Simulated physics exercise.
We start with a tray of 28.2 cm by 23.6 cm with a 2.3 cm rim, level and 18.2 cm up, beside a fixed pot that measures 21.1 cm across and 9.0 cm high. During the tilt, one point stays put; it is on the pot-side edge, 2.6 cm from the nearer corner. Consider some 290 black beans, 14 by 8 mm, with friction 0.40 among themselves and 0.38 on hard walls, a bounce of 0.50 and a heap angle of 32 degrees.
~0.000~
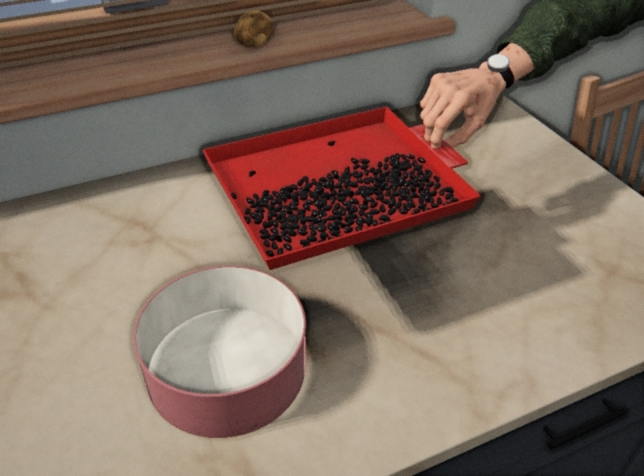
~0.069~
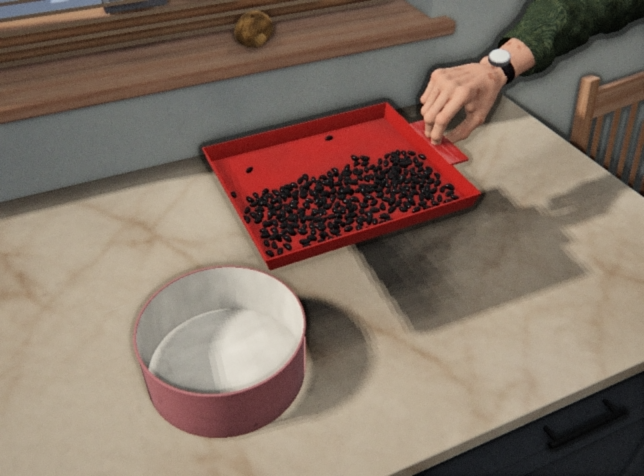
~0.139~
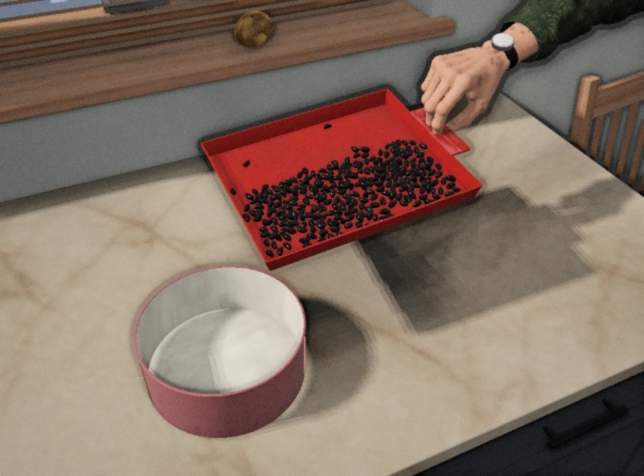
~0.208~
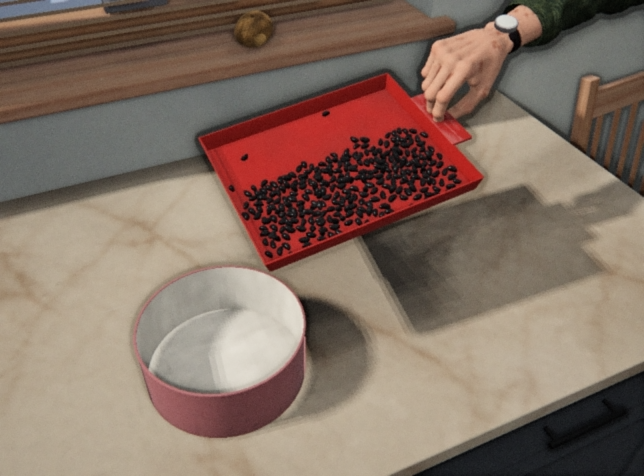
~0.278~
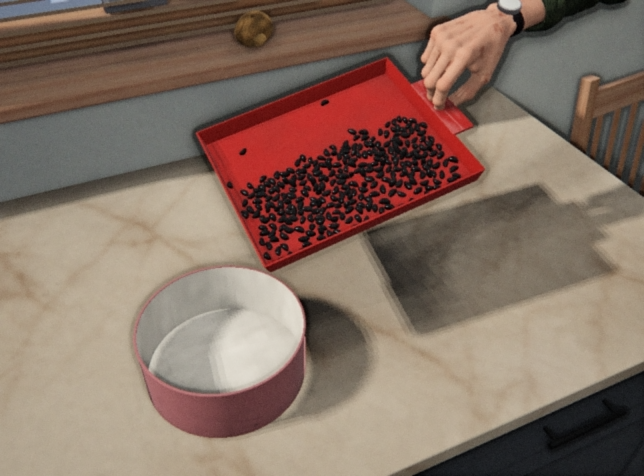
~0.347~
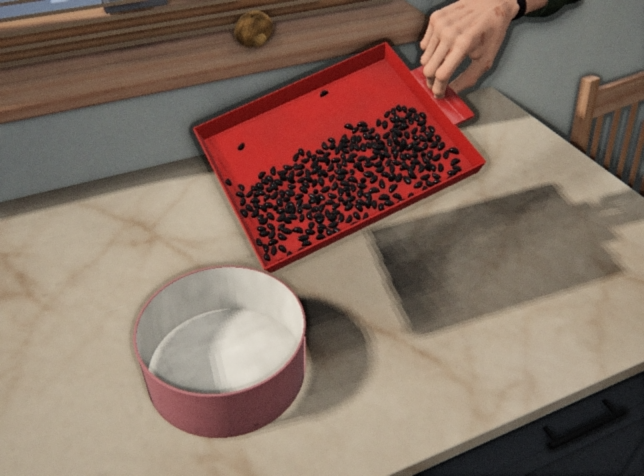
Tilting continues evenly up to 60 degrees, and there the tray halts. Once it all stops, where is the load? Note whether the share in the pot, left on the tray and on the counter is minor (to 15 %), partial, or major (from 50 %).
Noted: Pot major; tray partial; counter minor.
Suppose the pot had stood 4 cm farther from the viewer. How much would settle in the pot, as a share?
Result after the change: About 30 in a hundred.
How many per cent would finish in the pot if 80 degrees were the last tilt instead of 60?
95 per cent.
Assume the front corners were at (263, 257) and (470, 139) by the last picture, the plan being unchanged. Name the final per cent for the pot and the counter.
Per cent by place - pot 15, counter 10.
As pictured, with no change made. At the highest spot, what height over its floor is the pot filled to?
Roughly 1.5 cm up.
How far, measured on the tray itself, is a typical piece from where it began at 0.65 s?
3 cm.
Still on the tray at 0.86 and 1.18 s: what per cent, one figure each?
In order, 100 and 75.
Then, at 0.65 s, tilt 39 degrees; the tray holds 100 %, the pot 0 %.
After 0.86 s, tilt 53 degrees; the tray holds 100 %, the pot 0 %.
After 1.18 s, tilt 60 degrees; the tray holds 75 %, the pot 10 %.
In the end, at 3.4 s, pot 60 %, tray 35 %, counter 5 %.
